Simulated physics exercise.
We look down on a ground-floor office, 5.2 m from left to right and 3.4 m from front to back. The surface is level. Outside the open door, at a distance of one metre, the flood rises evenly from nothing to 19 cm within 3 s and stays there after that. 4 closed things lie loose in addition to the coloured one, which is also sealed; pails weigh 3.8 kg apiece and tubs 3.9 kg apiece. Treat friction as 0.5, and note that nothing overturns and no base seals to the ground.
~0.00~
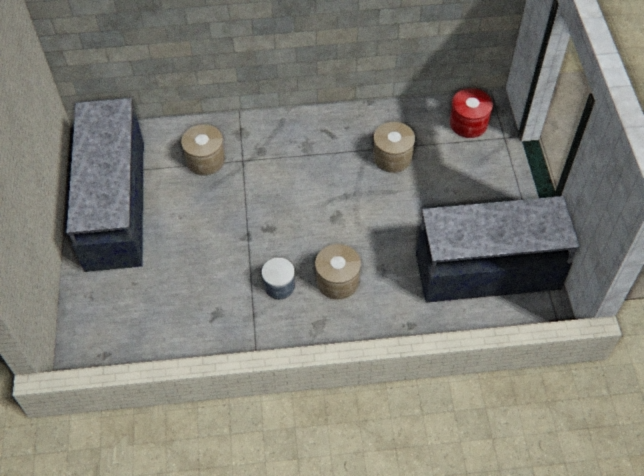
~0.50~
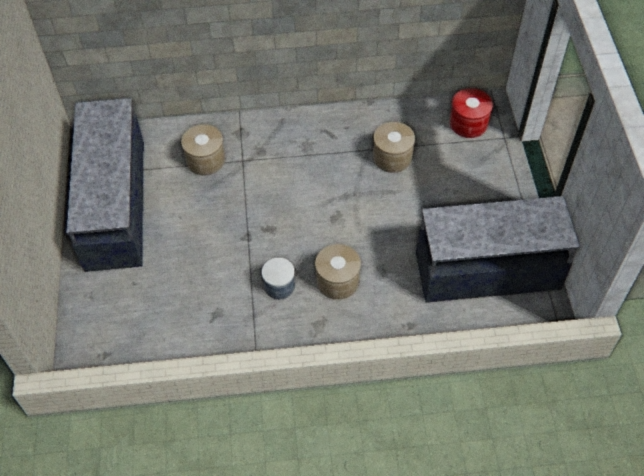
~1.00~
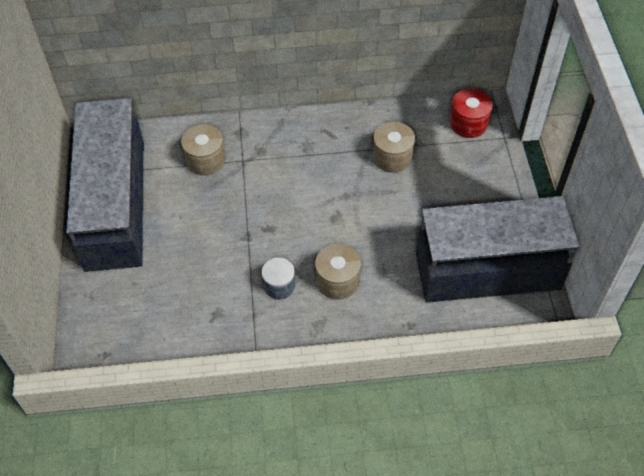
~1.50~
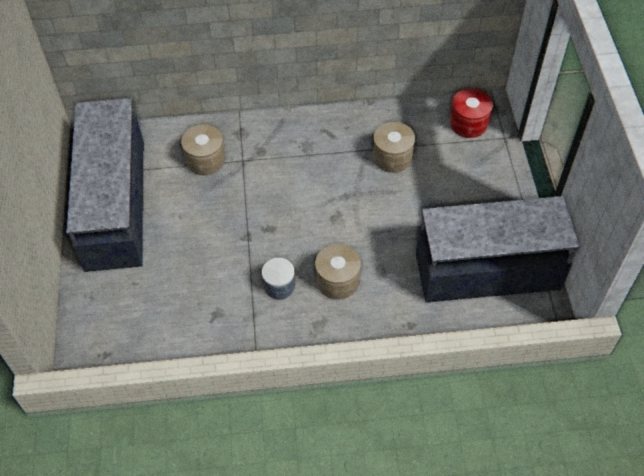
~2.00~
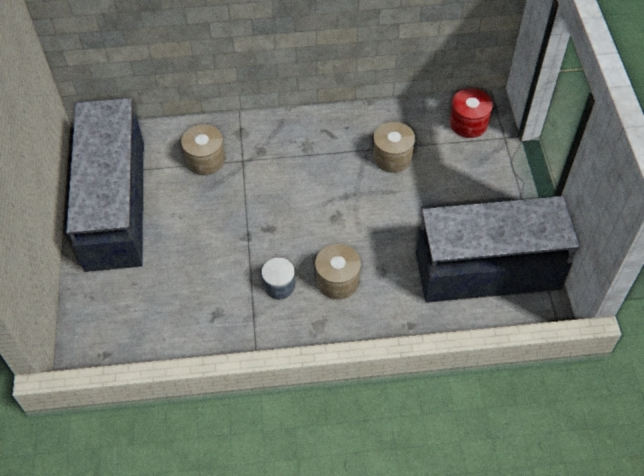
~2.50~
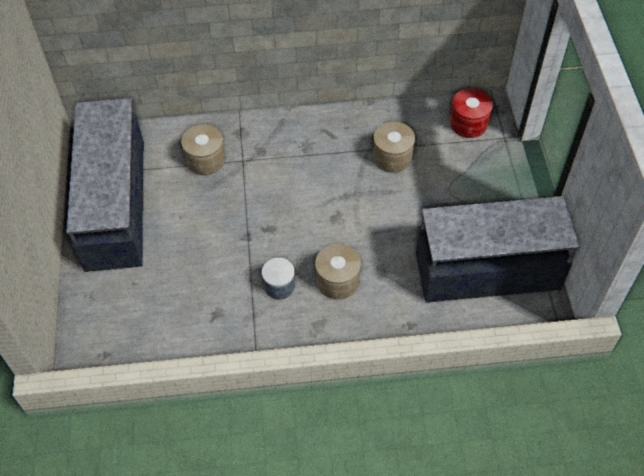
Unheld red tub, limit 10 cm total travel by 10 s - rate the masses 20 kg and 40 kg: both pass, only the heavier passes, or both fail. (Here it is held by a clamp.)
Both pass.
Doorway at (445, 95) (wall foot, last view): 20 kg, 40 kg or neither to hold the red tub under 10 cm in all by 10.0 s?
That way, only the big mass suffices.
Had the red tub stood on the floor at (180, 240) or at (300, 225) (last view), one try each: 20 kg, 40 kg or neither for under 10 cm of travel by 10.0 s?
First try both suffice, second try both suffice.
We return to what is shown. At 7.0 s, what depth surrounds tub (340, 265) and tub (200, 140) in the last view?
Depths: Near 2 cm, then near 10 cm.
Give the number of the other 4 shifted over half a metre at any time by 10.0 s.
The total is 3.
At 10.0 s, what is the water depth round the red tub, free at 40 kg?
About 5 cm.
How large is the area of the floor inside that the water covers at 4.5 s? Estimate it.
Wet: Near 7.0 m2.
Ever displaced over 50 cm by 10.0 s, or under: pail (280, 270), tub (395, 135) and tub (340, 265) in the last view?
In order: Within the mark, above the mark, above the mark.
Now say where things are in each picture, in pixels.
The red tub at (473, 103) rests on the ground; water covers 0.0 m2; 0 of 5 have shifted, in the first frame.
The red tub at (473, 103), on the bottom; water covers 0.0 m2; 0 of 5 have shifted, in the second frame.
The red tub at (473, 103), on the bottom; water covers 0.0 m2; 0 of 5 have shifted, in the third frame.
The red tub at (473, 103) rests on the ground; water covers 0.0 m2; 0 of 5 have shifted, in the fourth frame.
The red tub at (473, 103), on the bottom; 0.1 m2 under water; 0 of 5 have shifted, in the fifth frame.
The red tub at (473, 103), on the bottom; 0.7 m2 under water; 0 of 5 have shifted, in the sixth frame.
After 3.5 s the red tub would be 0 cm from its start with 20 kg and 0 cm from its start with 40 kg; 1 cm of water round it then.
After 4.5 s the red tub would be 0 cm from its start with 20 kg and 0 cm from its start with 40 kg; 3 cm of water round it then.
After 7.0 s the red tub would be 0 cm from its start with 20 kg and 0 cm from its start with 40 kg; 4 cm of water round it then.
After 10.0 s the red tub would be 0 cm from its start with 20 kg and 0 cm from its start with 40 kg; 5 cm of water round it then.
